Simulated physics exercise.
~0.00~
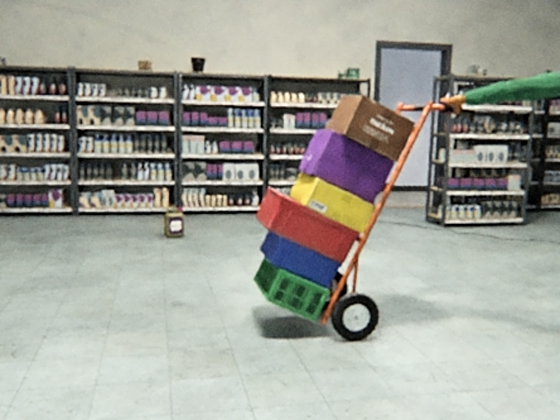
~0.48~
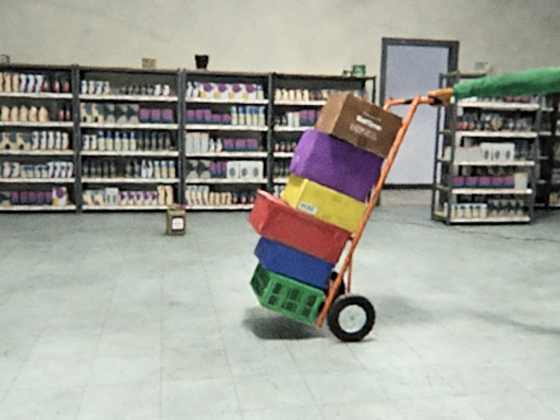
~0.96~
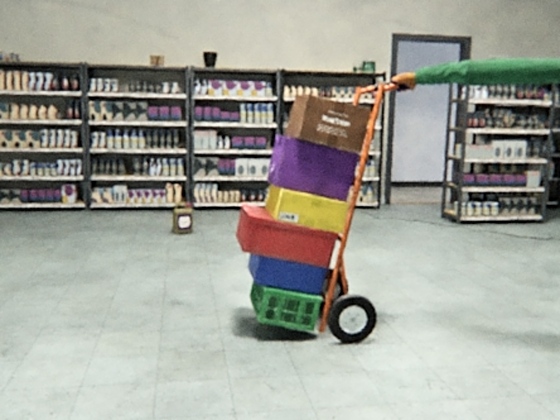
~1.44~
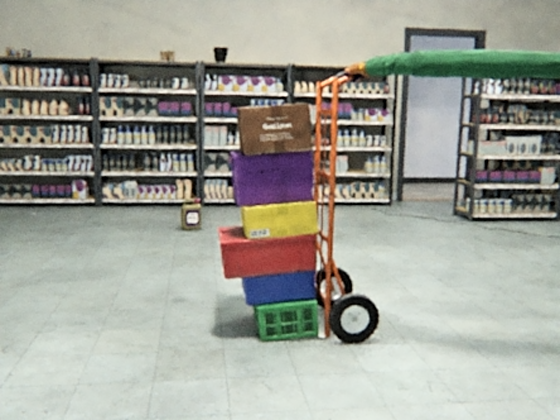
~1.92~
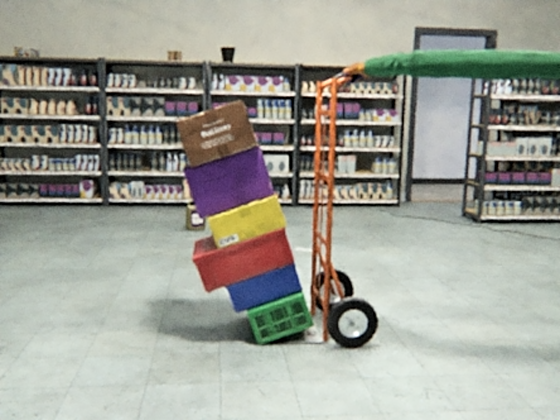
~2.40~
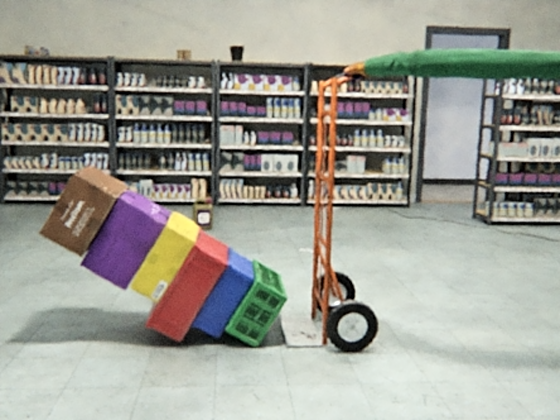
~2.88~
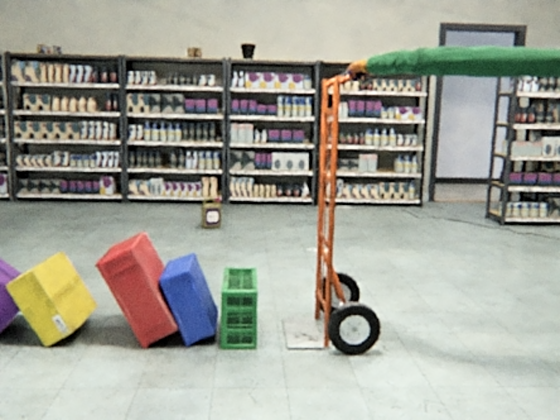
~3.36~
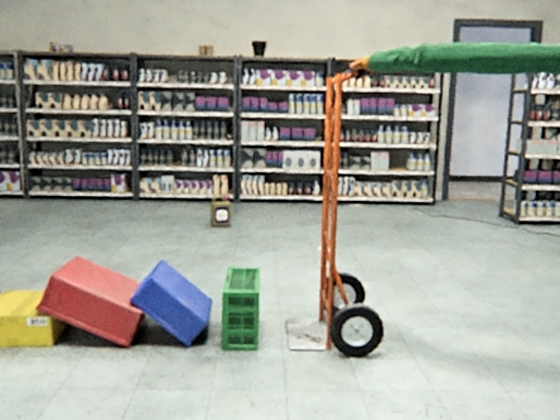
In a pale storeroom with a tiled floor, seen from the side, shelves of bottles line the back wall. An orange hand truck, gripped at the top by a green-sleeved arm, leans right under a stack with a green crate at the bottom, then blue and red totes, a yellow parcel, a purple box and a brown parcel. The arm swings the truck upright, and it stops abruptly. The stack keeps tipping left, topples off and spreads across the floor. Finally the truck stands upright, still held, with the green crate tipped over beside it and the blue, red and yellow items strewn leftward.
